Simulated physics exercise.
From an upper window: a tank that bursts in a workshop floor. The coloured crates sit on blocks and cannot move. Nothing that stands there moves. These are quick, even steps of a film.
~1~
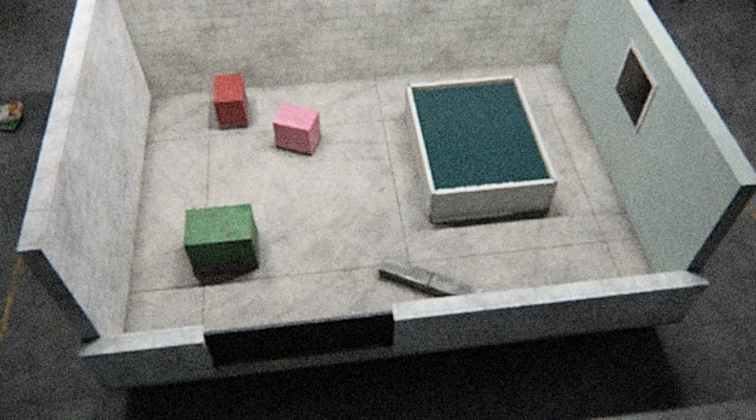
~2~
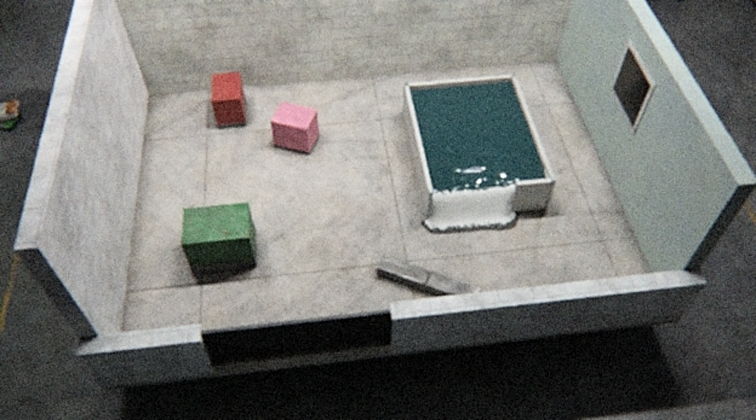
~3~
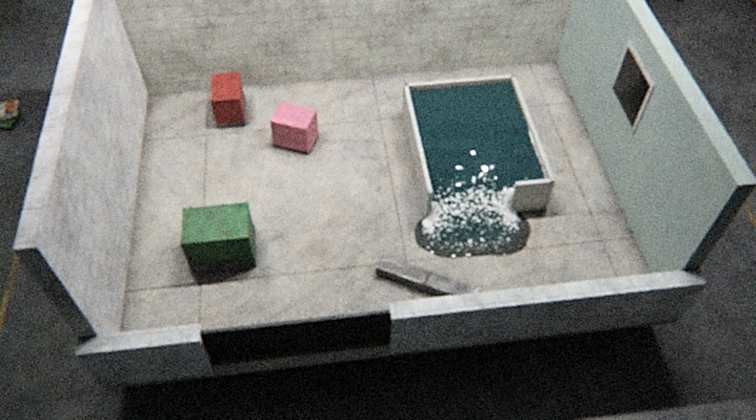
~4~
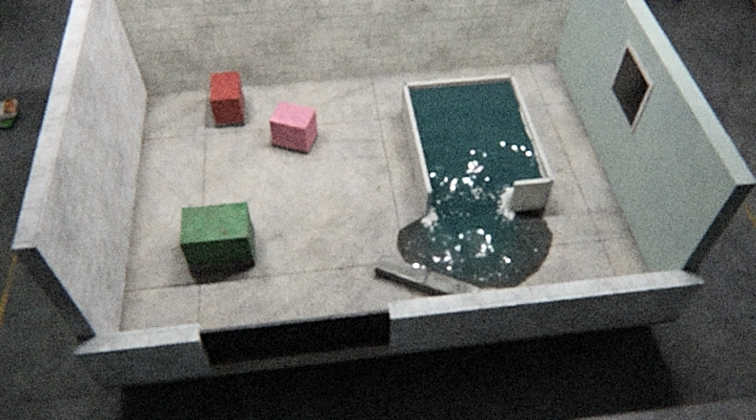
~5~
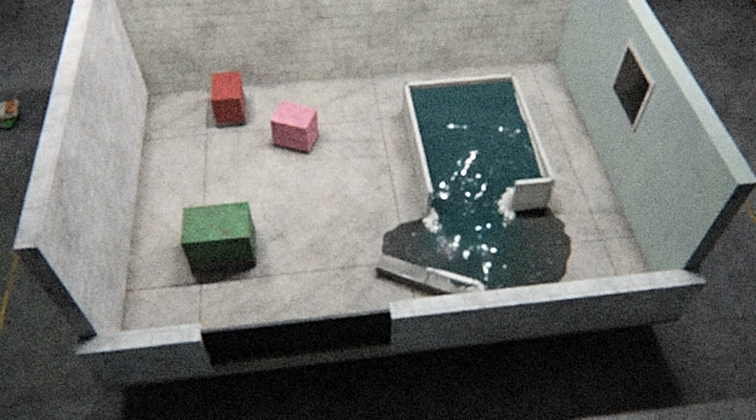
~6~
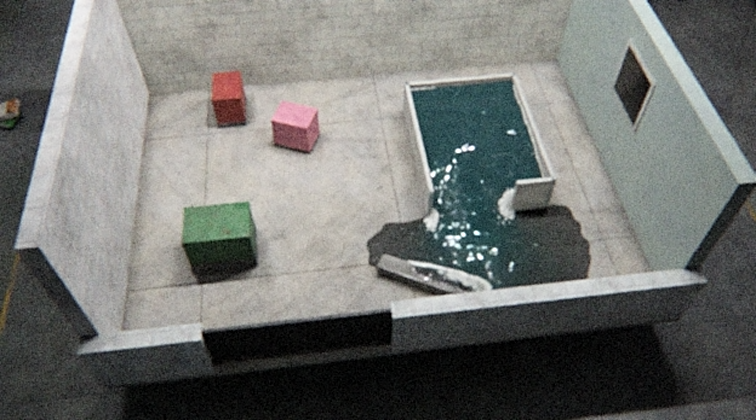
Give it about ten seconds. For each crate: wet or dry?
The green crate stays dry; the pink crate gets wet; the red crate gets wet.
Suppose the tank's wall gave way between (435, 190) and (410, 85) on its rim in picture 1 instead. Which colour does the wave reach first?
That is the pink-painted one.
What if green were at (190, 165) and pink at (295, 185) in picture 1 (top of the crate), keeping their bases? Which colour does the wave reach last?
Last comes the crate marked red.
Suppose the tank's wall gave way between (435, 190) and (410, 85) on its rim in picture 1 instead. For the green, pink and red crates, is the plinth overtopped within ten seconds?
My reading: The green one is topped, the pink one is soaked, the red one gets wet.
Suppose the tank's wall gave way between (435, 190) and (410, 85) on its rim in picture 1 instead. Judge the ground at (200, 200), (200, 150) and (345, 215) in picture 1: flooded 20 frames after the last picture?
In that order: Wet, awash, under water.
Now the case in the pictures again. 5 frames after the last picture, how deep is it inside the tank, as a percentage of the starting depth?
Near 68 in a hundred.
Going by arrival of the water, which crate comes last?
It is the red one.
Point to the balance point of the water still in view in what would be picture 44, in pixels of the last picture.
Roughly at (440, 186).
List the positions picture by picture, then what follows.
The water tank at (477, 134) is whole and still, in the first picture.
Water pours out at (471, 204) and has run to (429, 226), in the second picture.
The front is at (517, 246), out from the gap at (470, 206), in the third picture.
Water pours out at (469, 207) and has run to (515, 280), in the fourth picture.
The front is at a hidden place, out from the gap at (470, 206), in the fifth picture.
The front is at a hidden place, out from the gap at (471, 206), in the sixth picture.
A moment on, water covers 15 % of the floor; the green crate not reached, the pink crate not reached, the red crate not reached.
Next, water covers 30 % of the floor; the green crate water round its plinth, the pink crate not reached, the red crate not reached.
Then, water covers 60 % of the floor; the green crate water round its plinth, the pink crate water round its plinth, the red crate not reached.
Later, water covers 90 % of the floor; the green crate water round its plinth, the pink crate water round its plinth, the red crate water round its plinth.
In the end, water covers 100 % of the floor; the green crate stayed above the water, the pink crate was topped, the red crate was topped.
